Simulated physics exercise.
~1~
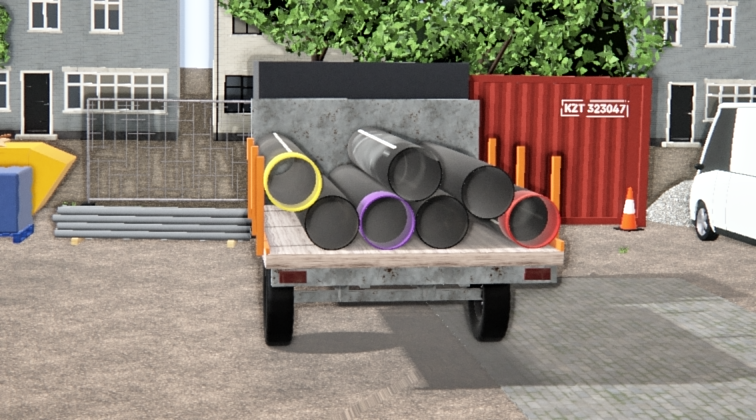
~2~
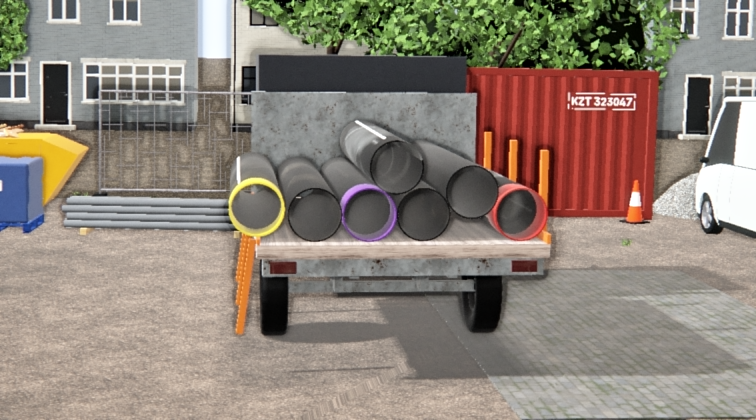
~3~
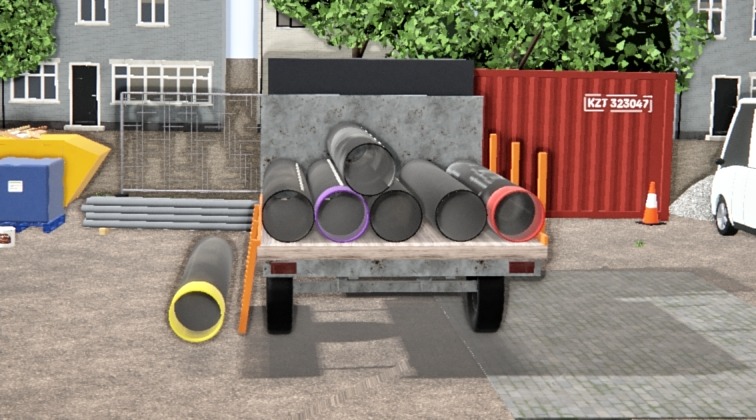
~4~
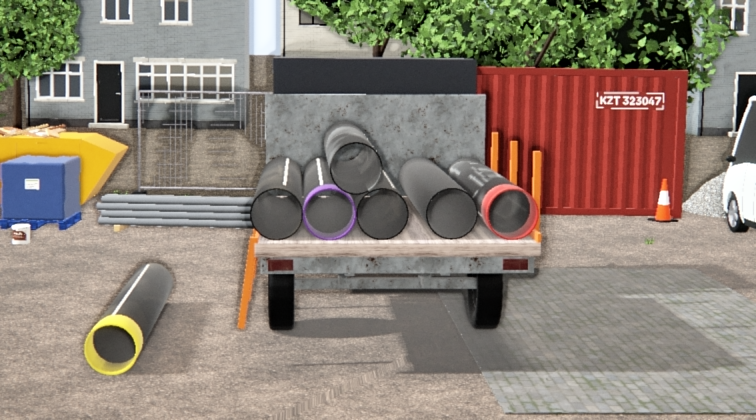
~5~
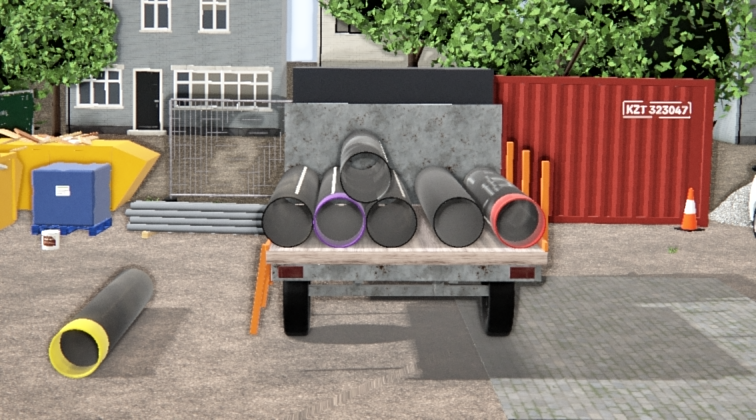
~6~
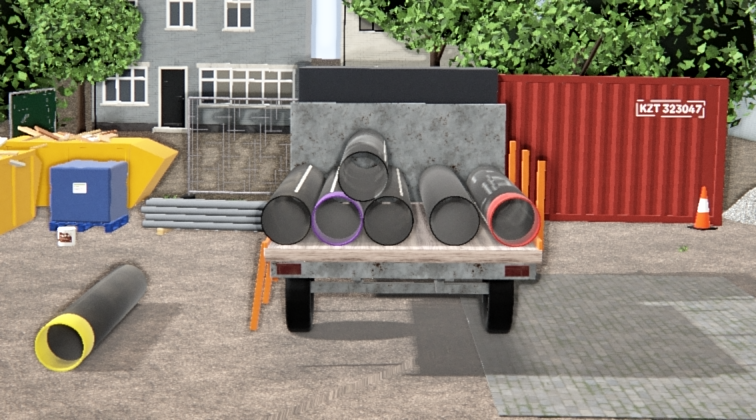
In this clip, orange posts on the left of a parked flatbed drop down, and its stacked dark pipes shift left. The yellow-marked pipe rolls off onto the ground and farther left, while the others, including the purple- and red-marked ones, settle on the deck.
